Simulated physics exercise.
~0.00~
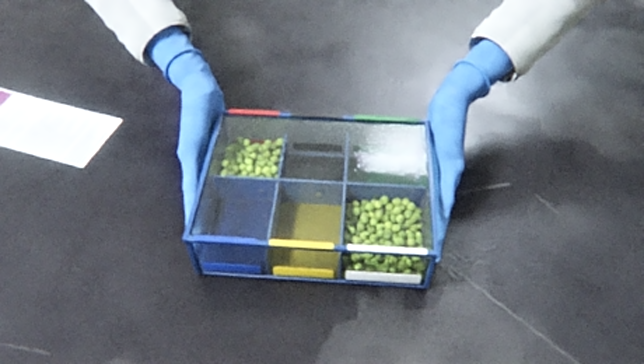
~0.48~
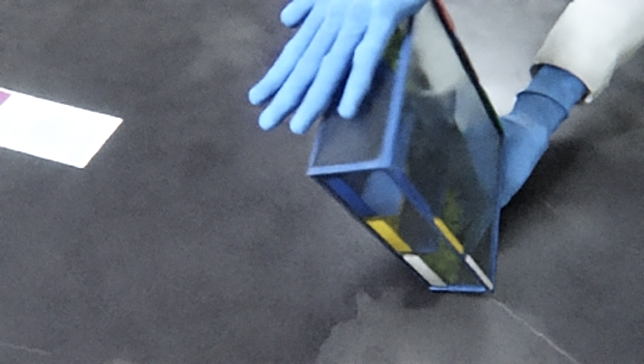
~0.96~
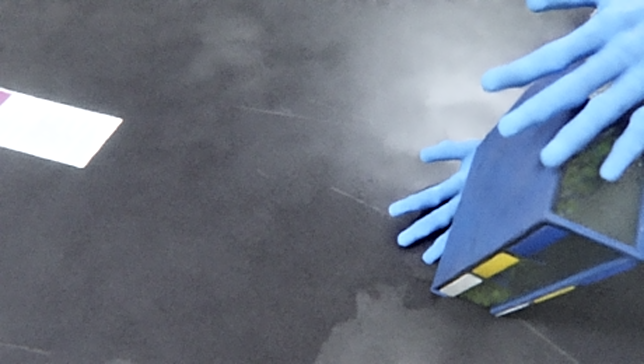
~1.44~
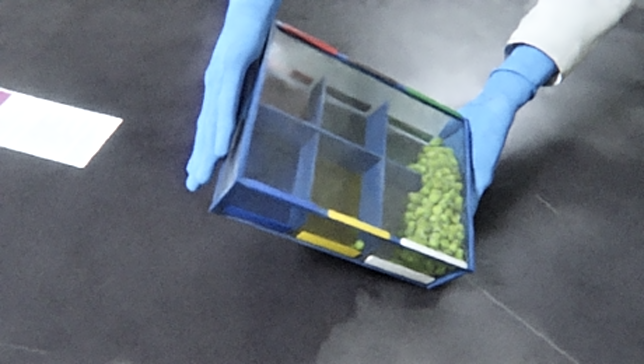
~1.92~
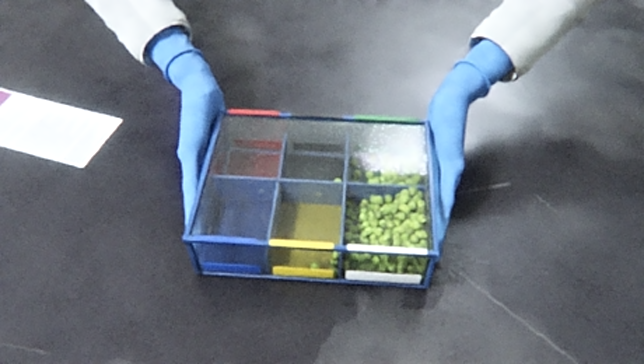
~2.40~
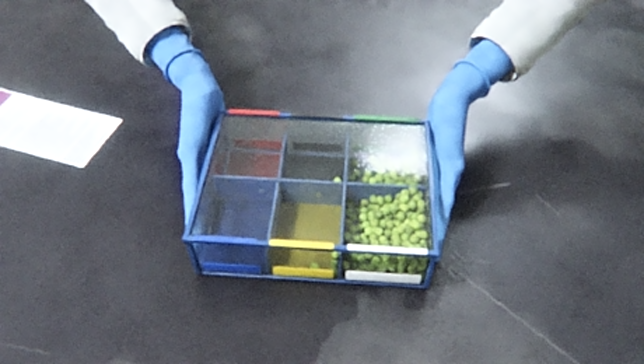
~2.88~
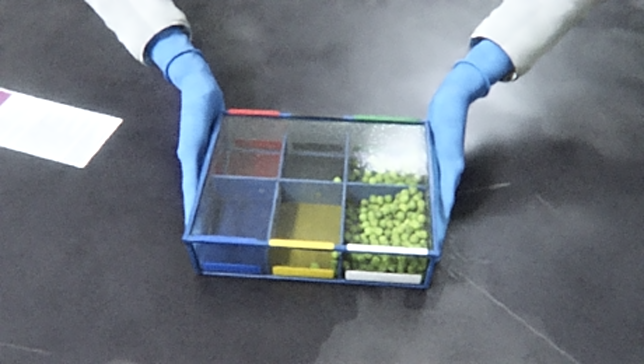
On a dark, scuffed surface seen from above, with a white card at the left, two blue-gloved hands in pale sleeves hold a clear-lidded box of six compartments. Green peas lie in the back left compartment, marked red, and in the front right one, marked white. The hands lift and tip the box steeply to the right, turning it onto its side. They then swing it back left, the peas now heaped along its right side. It settles flat where it began and stays still, most peas in the front right compartment, some in the back right.
